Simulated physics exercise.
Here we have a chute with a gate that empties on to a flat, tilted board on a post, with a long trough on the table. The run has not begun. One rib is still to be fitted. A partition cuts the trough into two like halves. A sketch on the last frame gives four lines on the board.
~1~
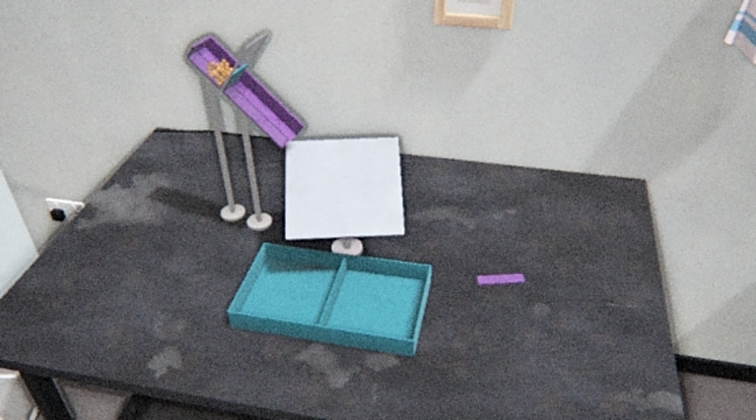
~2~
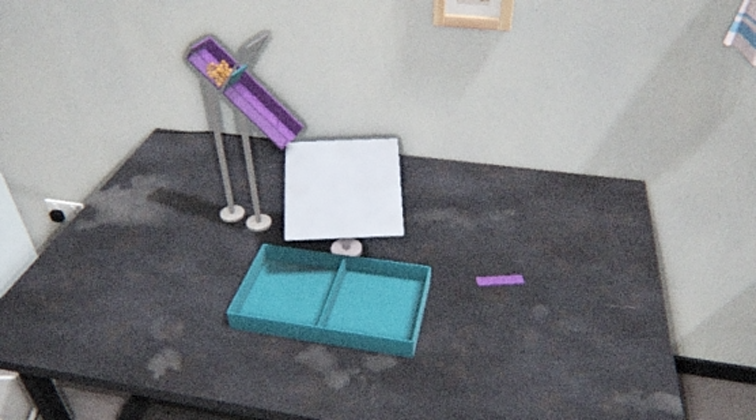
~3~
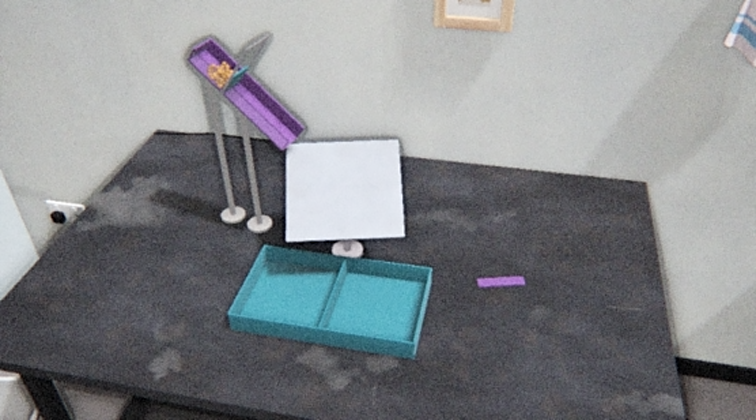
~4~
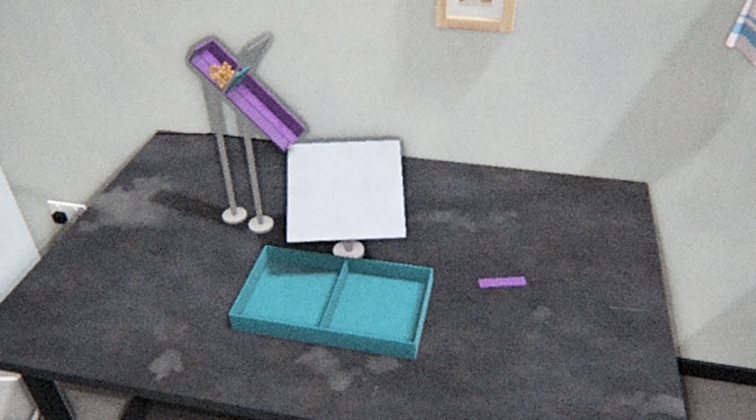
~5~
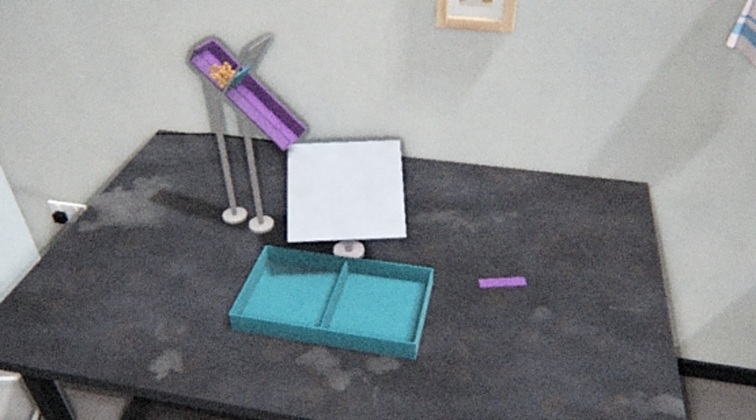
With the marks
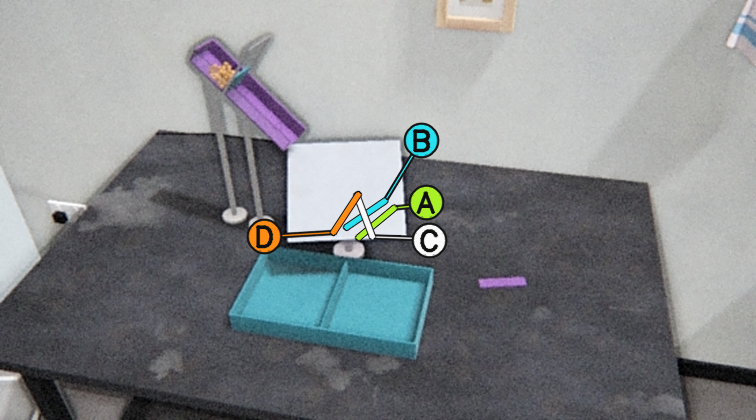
Nothing moving as a small orange heap sits high in a sloping purple chute, above a white board and a teal divided tray.
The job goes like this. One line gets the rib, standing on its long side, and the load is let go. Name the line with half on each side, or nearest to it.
Best: B.
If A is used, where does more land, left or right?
More lands on the right.
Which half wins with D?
Left.
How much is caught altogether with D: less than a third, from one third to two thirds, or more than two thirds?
It is more than two thirds.
On the marked copy, line A from (394, 208) to (358, 237); line B from (384, 200) to (346, 227); line C from (356, 195) to (372, 236); line D from (358, 194) to (333, 232).
If A is chosen, of what is caught, a small part in the left half, most in the right.
If B is chosen, of what is caught, about half in the left half, about half in the right.
If C is chosen, of what is caught, a small part in the left half, nearly all in the right.
If D is chosen, of what is caught, all in the left half, none in the right.
